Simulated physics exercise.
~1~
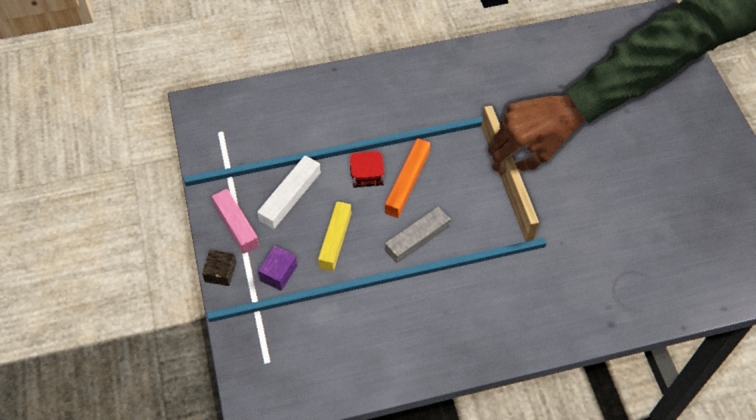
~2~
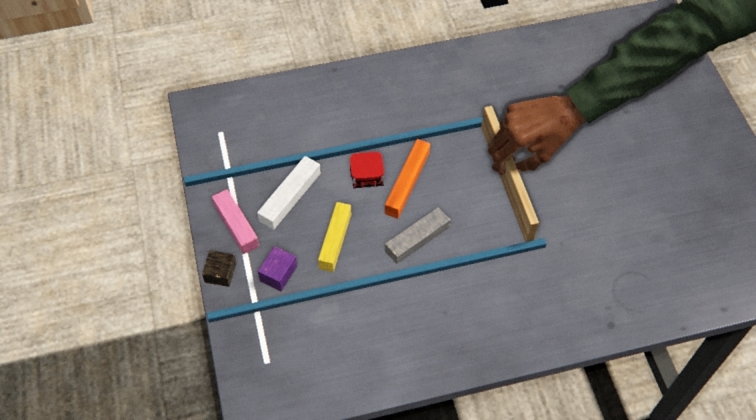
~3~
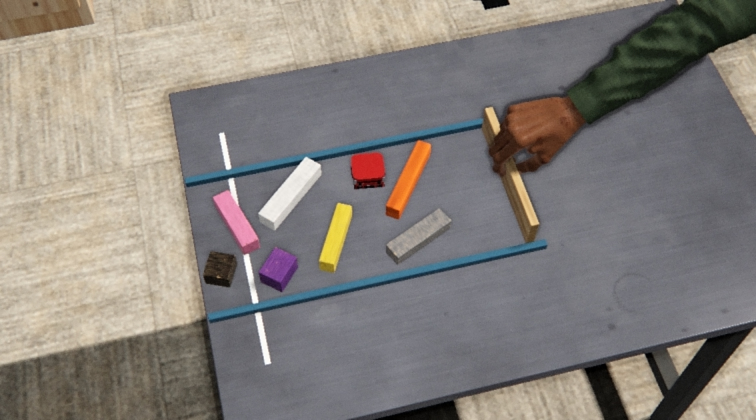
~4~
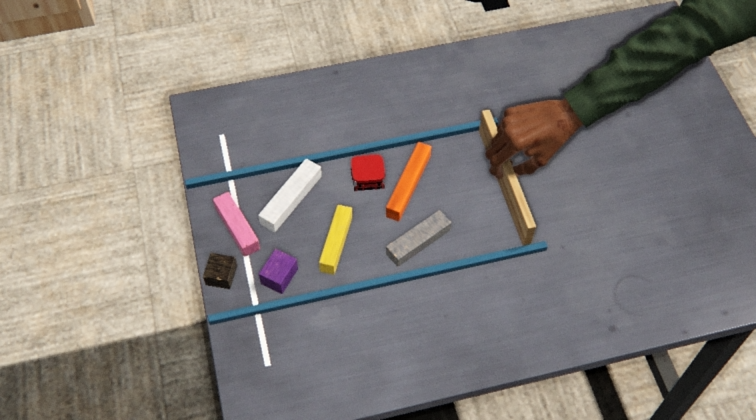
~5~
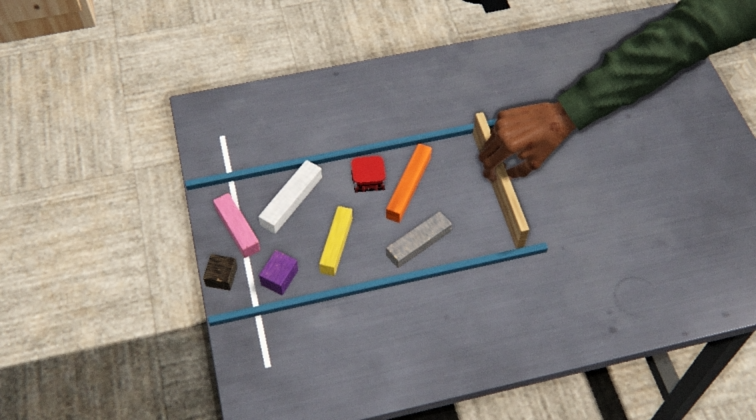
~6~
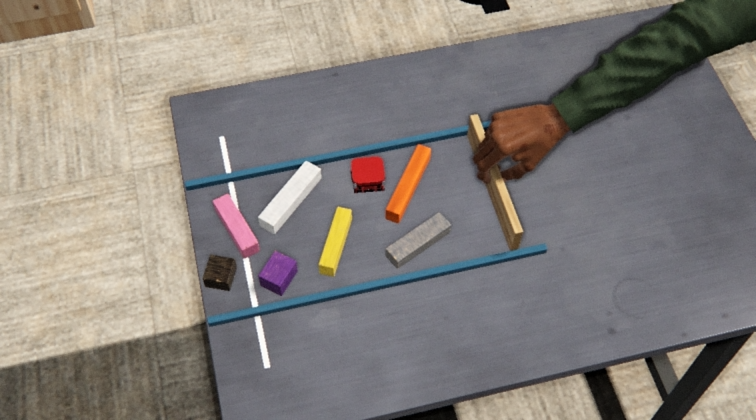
A wooden board held by a hand in a green sleeve stayed nearly still at first, then slid slightly left between two blue strips, while the eight colourful sticks and blocks lay untouched.
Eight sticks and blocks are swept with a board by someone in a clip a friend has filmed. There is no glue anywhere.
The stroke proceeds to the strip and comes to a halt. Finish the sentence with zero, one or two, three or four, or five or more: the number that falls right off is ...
The number that falls right off is three or four.
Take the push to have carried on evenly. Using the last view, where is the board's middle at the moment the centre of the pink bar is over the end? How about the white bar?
First it's close to (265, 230), next close to (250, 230).
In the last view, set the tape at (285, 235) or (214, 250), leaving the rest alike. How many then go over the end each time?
0 and 7 down on the floor.
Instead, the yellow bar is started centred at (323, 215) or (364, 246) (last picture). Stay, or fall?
For the two starting spots, it stays where it is; it stays where it is.
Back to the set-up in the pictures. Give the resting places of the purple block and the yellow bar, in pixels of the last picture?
The purple block stops around (200, 280); the yellow bar around (217, 239).
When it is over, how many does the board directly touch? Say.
Result: 2 in all.
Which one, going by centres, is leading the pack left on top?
Purple block.
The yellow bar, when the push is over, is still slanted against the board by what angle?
It works out to near 5°.
Soon after, none off yet; black block at rest near (220, 273); pink bar at rest near (236, 226); purple block at rest near (278, 273).
After that, none off yet; black block displaced about its own width near (198, 274); pink bar displaced a little near (207, 235); purple block displaced about its own width near (227, 278).
In the end, the number that fall off is three or four; gone, white bar, pink bar and black block.
